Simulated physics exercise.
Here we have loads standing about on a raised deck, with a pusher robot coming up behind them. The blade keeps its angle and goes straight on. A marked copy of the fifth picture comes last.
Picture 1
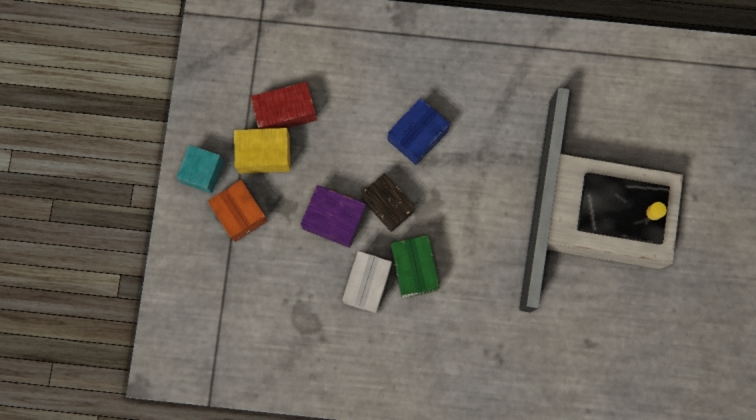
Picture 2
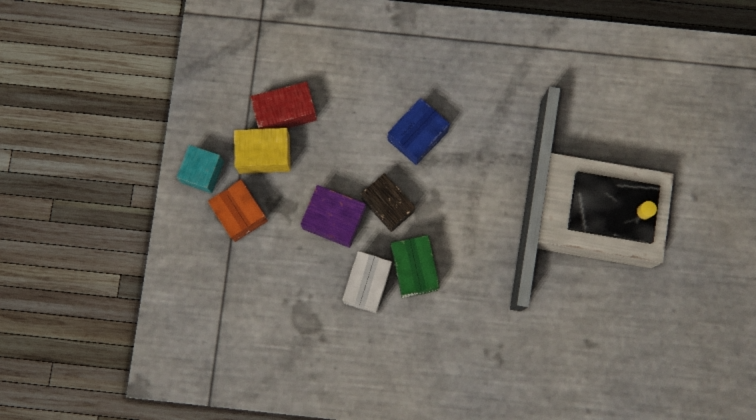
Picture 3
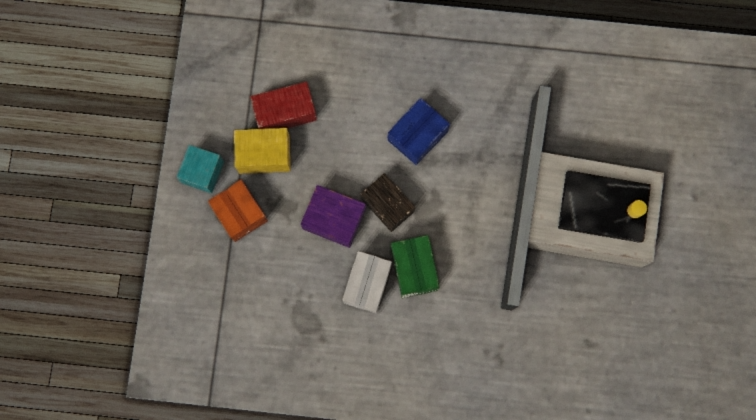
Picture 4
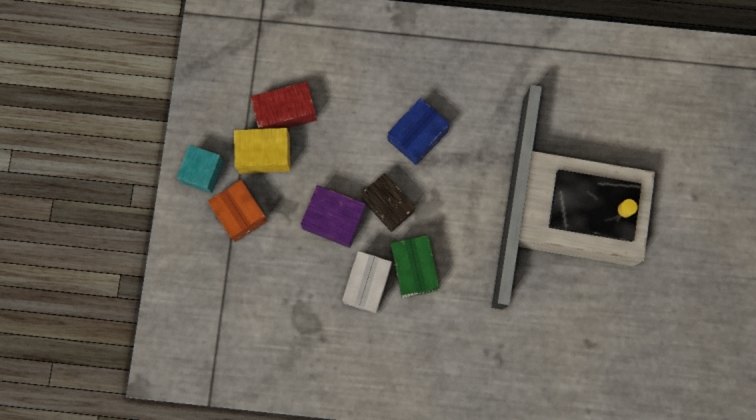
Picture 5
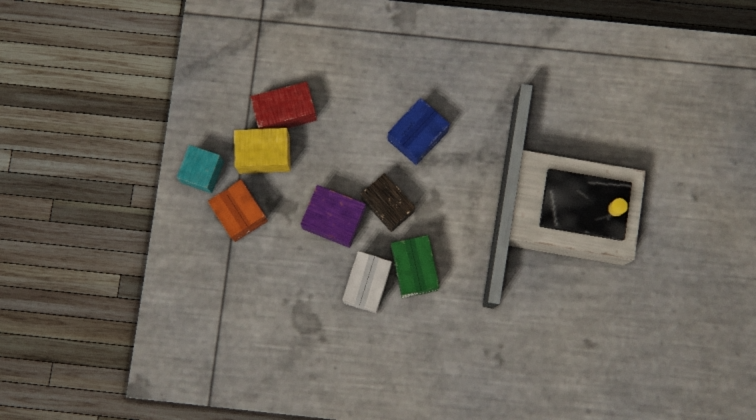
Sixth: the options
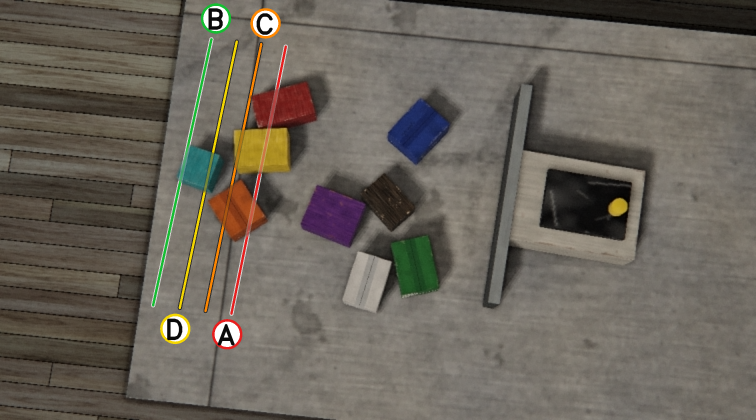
On a raised grey deck, a pusher robot with a wide flat blade creeps left toward scattered coloured boxes that stay still.
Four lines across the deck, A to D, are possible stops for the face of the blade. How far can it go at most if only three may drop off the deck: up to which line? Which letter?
Stop at C.
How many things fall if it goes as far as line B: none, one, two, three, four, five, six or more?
In all, six or more.
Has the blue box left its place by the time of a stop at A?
By then, yes.
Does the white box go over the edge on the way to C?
By then, no.
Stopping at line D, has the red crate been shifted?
Yes.
On the marked copy, A at (259, 177); B at (183, 169); C at (234, 174); D at (209, 172).
Following C. Soon after the start, robot (479, 193); white box (331, 278); blue box (387, 136).
Later, robot (378, 183); orange parcel (190, 210); red crate (249, 100).
In the end, robot (300, 175); orange parcel over the edge; turquoise crate over the edge; two fallen.
As for the rest, A is within the limit but short; B drops seven; D drops six.
